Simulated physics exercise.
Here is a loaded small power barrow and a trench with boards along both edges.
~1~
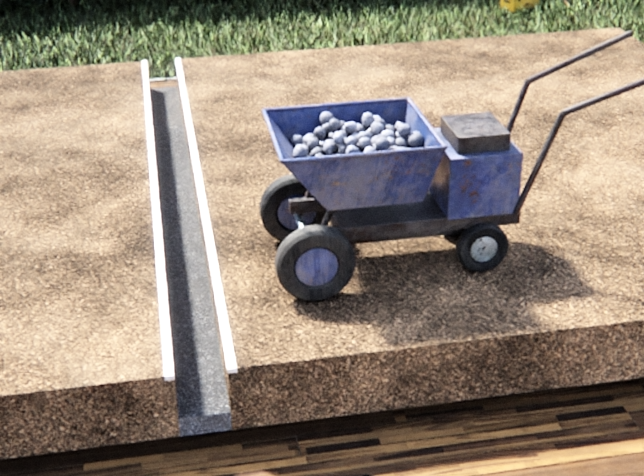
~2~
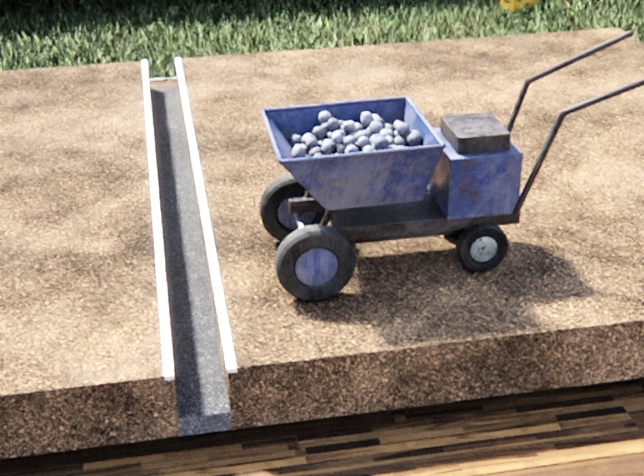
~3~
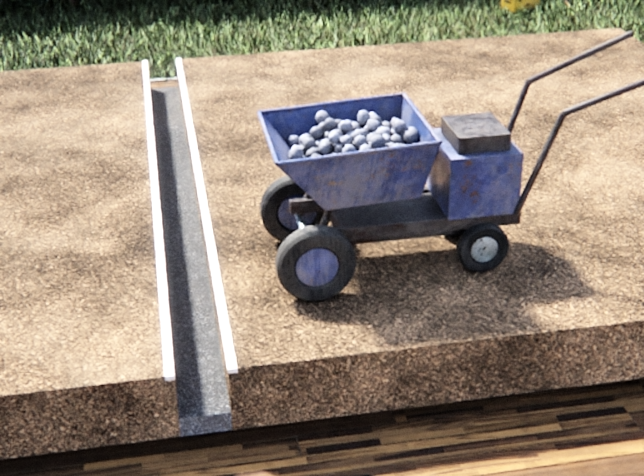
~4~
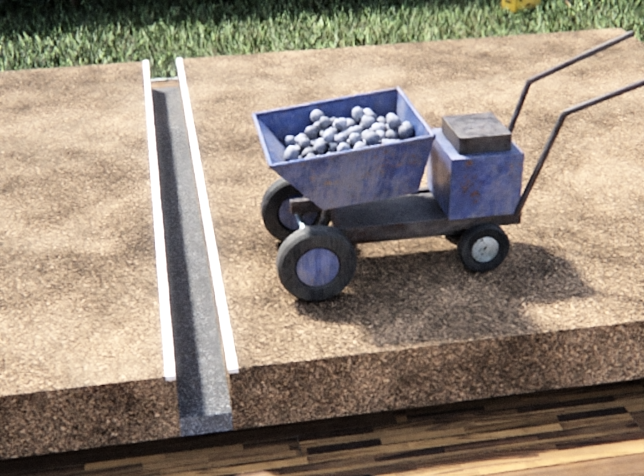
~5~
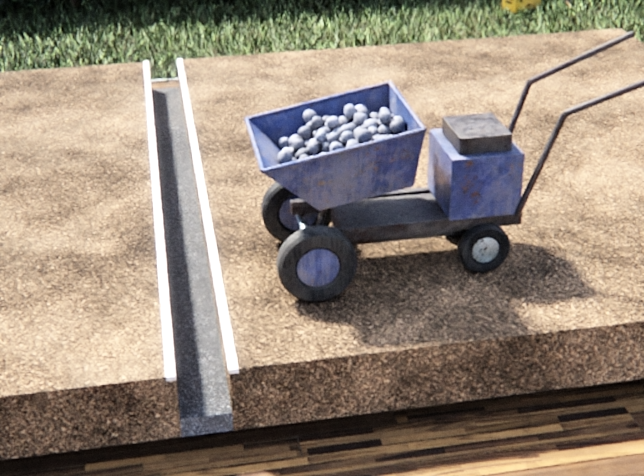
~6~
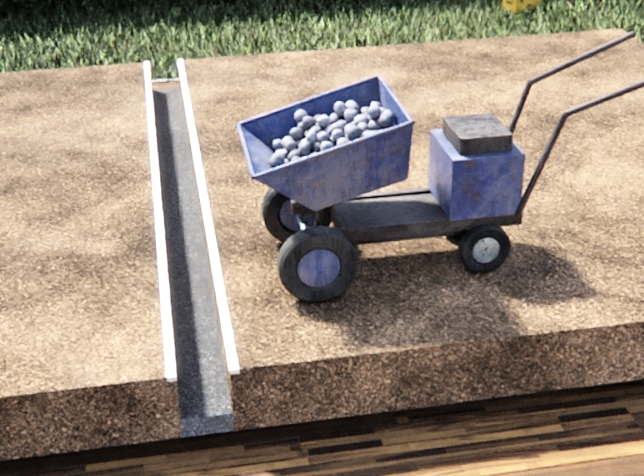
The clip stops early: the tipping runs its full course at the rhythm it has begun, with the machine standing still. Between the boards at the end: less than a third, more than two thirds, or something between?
In the trench: From one third to two thirds.
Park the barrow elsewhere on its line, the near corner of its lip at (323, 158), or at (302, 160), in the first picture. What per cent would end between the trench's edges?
About 80 and 80 per cent.
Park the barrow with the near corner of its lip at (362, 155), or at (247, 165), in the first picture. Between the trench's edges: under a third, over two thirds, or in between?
One: Between a third and two thirds. Two: Under a third.
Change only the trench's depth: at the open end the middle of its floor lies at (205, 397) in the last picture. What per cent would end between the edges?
About 50 per cent.
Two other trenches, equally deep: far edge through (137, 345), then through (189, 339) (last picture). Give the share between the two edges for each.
The first gives 90 %, the second 10 %.
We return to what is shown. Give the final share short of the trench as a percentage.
It comes to 0 per cent or so.
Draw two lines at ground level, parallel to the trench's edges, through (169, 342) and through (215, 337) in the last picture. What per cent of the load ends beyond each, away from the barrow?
About 50 and 90 per cent.
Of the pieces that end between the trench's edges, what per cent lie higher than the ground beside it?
Near 0 %.
Soon, skip tipped steeply; all in the skip.
A while on, skip tipped right over; about two thirds in the skip; a small part in or heaped over the trench; about a quarter beyond it; a stray few falling.
Towards the end, skip tipped right over; a stray few in the skip; about half in or heaped over the trench; about half beyond it.
Finally, skip tipped right over; about half in or heaped over the trench; about half beyond it.
